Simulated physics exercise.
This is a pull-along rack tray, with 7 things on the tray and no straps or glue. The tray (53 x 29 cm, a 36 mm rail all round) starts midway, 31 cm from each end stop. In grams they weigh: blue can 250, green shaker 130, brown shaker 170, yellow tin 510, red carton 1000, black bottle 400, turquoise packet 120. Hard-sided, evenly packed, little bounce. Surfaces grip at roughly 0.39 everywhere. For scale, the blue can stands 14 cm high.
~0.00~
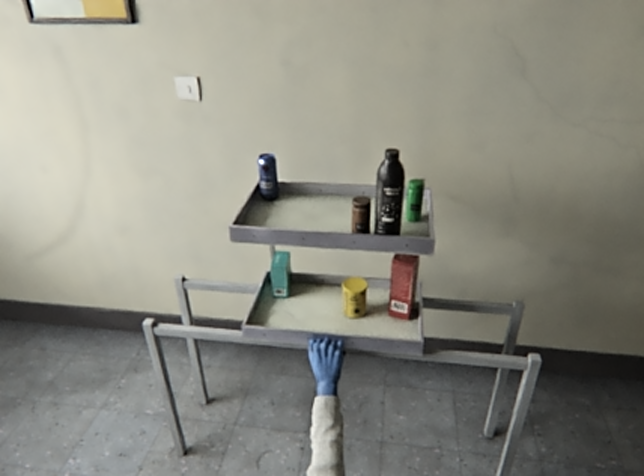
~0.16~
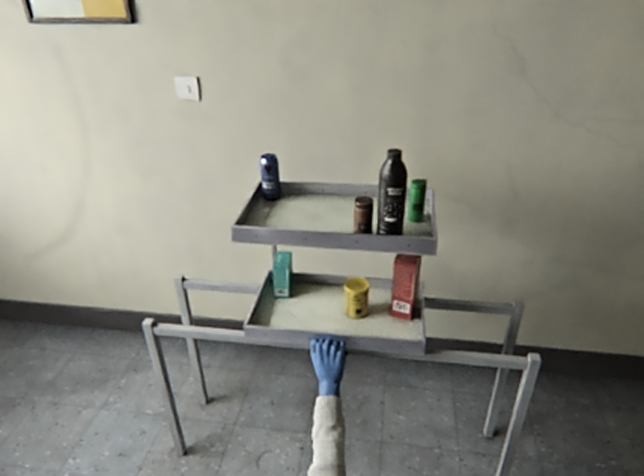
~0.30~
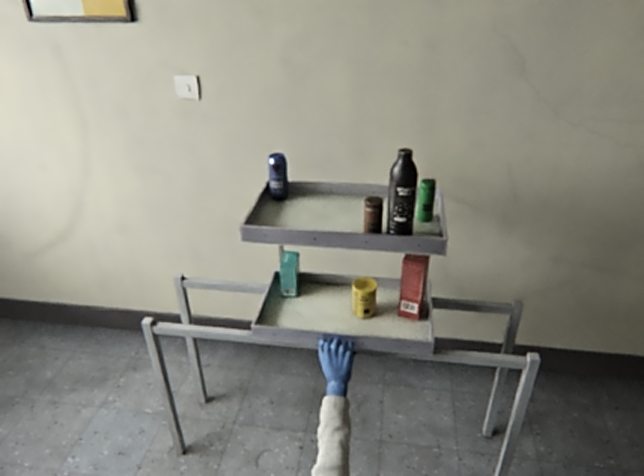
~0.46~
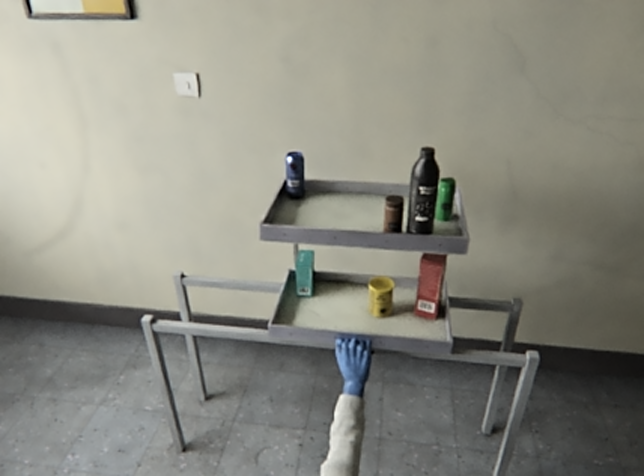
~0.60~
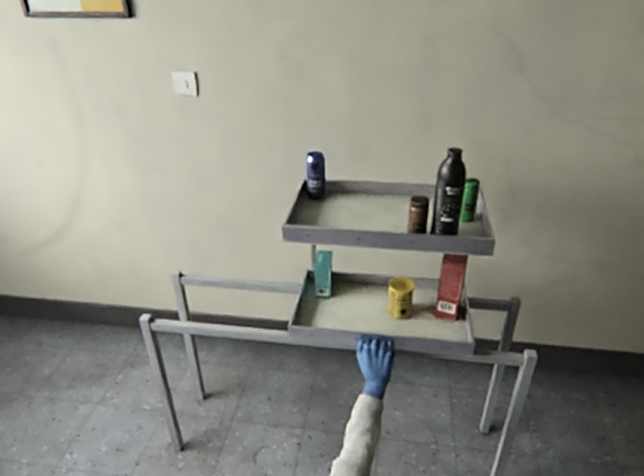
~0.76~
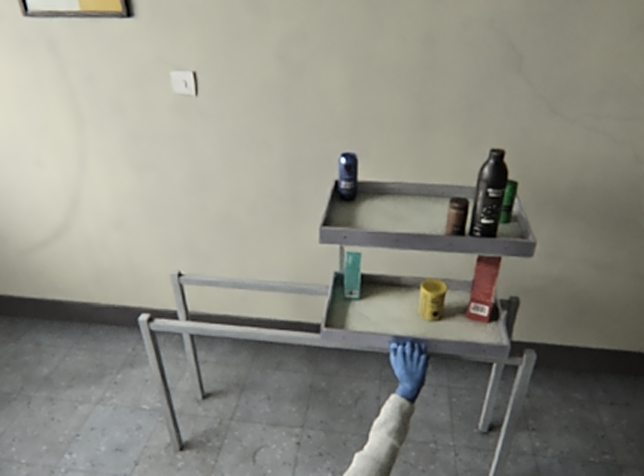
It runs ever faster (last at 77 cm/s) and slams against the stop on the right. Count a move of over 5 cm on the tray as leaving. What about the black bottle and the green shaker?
The black bottle leaves its spot and the green shaker stays put.
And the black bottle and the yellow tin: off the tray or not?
The black bottle finishes off the tray; the yellow tin ends on the tray.
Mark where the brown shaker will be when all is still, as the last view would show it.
Around (498, 224).
By 0.96 s, tray has slid 31 cm right; black bottle tilted 12° near (539, 199); green shaker tilted 12° near (537, 202); red carton tilted 14°.
By 1.46 s, tray has slid 31 cm right; black bottle now off the tray; red carton tilted 20°; brown shaker tilted 5°.
When it is over (2.2 s), off the tray, black bottle; not toppled but over 5 cm from the start, blue can, yellow tin and turquoise packet; the other 3 within 5 cm of the start. In the last view, green shaker near (532, 203).
